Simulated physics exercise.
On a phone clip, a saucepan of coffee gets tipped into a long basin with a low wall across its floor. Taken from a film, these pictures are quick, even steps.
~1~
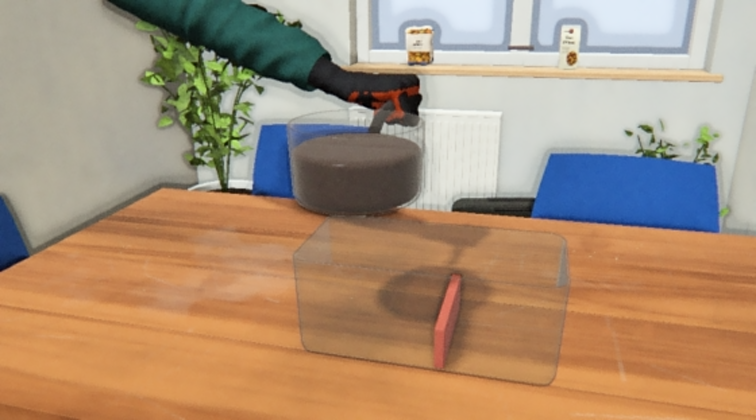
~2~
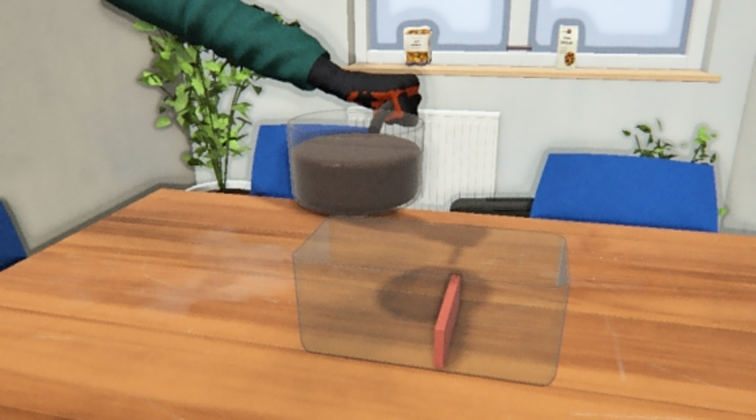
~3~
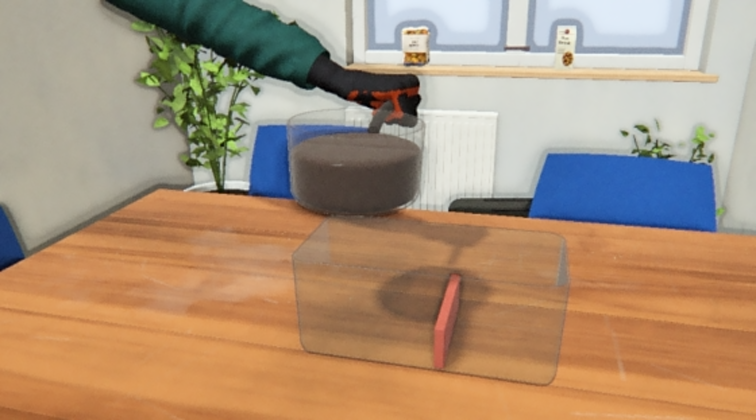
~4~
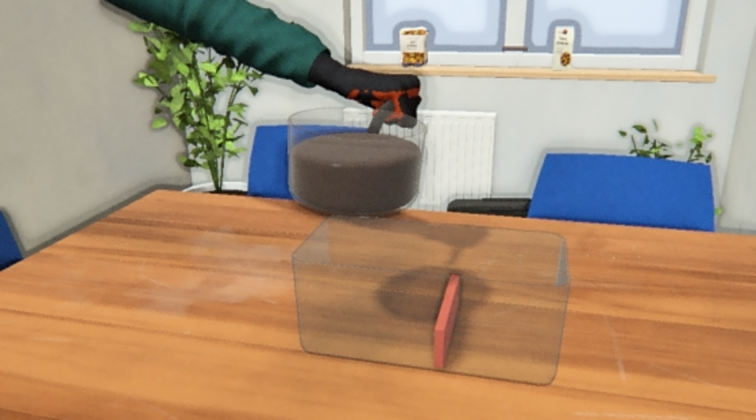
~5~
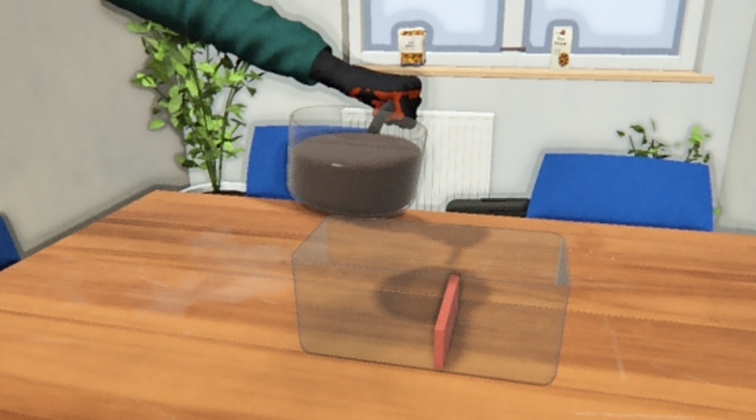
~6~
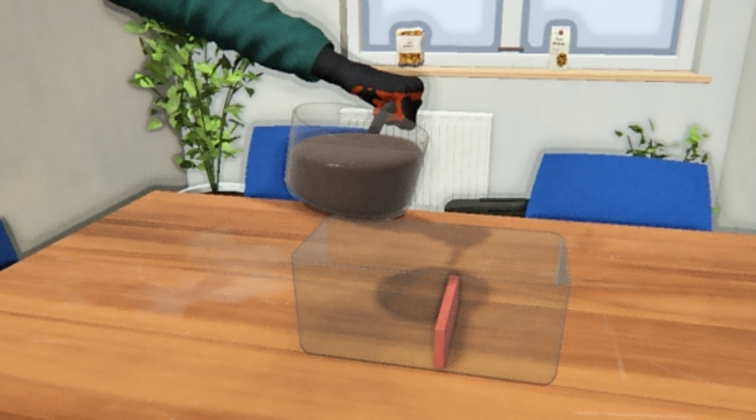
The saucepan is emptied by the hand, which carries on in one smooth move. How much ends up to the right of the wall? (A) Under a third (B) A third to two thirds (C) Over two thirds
Option B: A third to two thirds.
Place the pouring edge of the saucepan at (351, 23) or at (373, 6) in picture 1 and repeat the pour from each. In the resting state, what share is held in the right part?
Close to 5 % for the first start and close to 35 % for the second.
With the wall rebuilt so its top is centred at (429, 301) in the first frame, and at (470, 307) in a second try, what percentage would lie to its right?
70 per cent first, then 30 per cent.
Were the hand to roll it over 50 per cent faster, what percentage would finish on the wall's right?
Roughly 40 percent.
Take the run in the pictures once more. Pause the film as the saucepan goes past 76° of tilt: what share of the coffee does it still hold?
Looks like roughly 60 percent is still held.
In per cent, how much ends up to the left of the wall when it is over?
Some 45 parts in a hundred.
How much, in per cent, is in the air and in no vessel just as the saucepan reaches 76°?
Around 25 in a hundred.
A moment on, the saucepan is tipped on its side and 61 per cent is still to pour, 1 is left of the wall and 11 right of it.
Next, the saucepan is tipped right over and 8 per cent is still to pour, 33 is left of the wall and 55 right of it.
Then the saucepan is tipped right over and 0 per cent is still to pour, 47 is left of the wall and 52 right of it.
Later the saucepan is tipped right over and 0 per cent is still to pour, 47 is left of the wall and 52 right of it.
At rest 47 per cent lies left of the wall, 52 right of it and 1 outside.
